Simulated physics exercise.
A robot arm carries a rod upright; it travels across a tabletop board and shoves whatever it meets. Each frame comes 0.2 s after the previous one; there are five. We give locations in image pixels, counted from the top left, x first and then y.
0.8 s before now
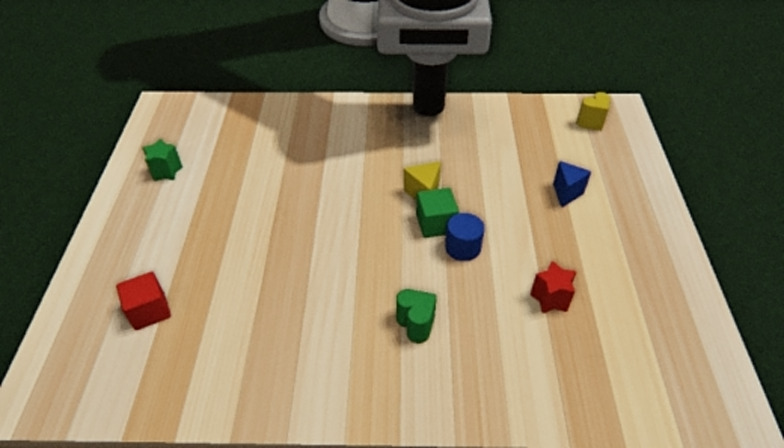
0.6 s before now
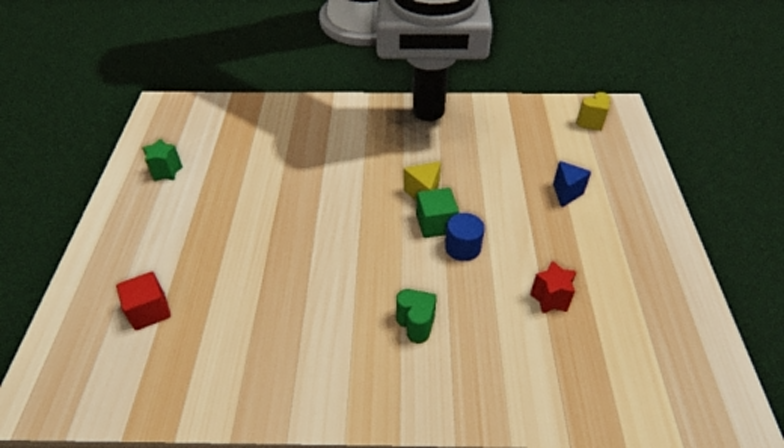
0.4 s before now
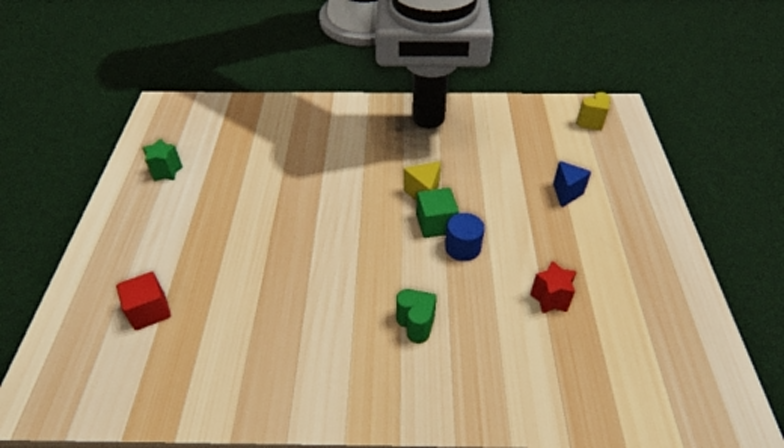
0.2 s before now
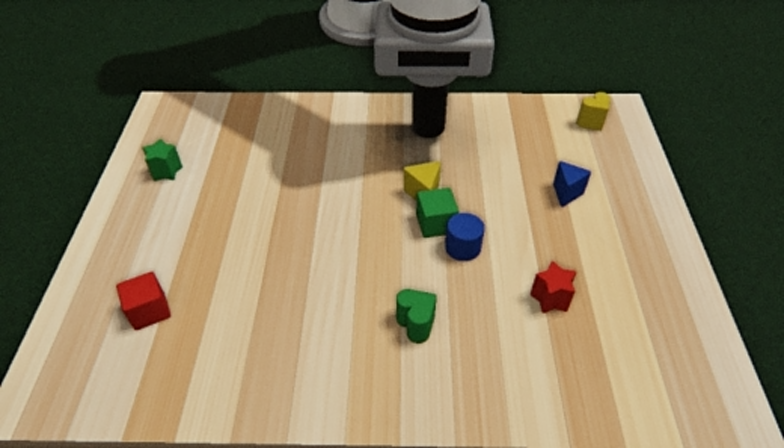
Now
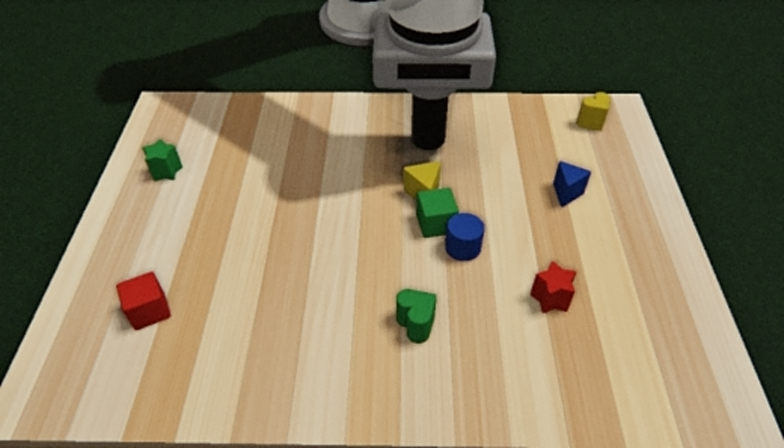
A robotic arm with a dark rod reaches over the far edge of a striped wooden board on a dark green surface, seen from above at an angle. A yellow triangle, green block and blue cylinder cluster near the centre, with a green heart below and red, blue, green and yellow pieces around. The rod moves slowly toward the yellow triangle while every piece stays still.
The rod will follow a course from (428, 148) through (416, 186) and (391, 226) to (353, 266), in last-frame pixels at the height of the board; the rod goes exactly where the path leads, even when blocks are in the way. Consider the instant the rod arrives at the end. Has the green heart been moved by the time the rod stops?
In short: No.
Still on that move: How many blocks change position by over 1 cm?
It should be two, as far as I can tell.
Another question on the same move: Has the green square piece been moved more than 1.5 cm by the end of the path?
Final answer: Yes.
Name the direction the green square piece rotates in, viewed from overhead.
Viewed from the top, it goes anticlockwise.
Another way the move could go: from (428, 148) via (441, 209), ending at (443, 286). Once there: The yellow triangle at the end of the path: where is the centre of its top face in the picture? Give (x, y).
I'd expect the centre of its top face to be at (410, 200).
On the path given first. One third of the way, rod (416, 177); yellow triangle (417, 185), turned 15° clockwise; green square piece (435, 208), turned 35° anticlockwise.
Two thirds of the way, rod (391, 218); yellow triangle (396, 229); green square piece (434, 214), turned 60° anticlockwise; blue circle (469, 227).
At the end, rod (352, 258); green heart still; yellow triangle (394, 247), turned 35° anticlockwise; green square piece (434, 214), turned 60° anticlockwise; blue circle (469, 227).
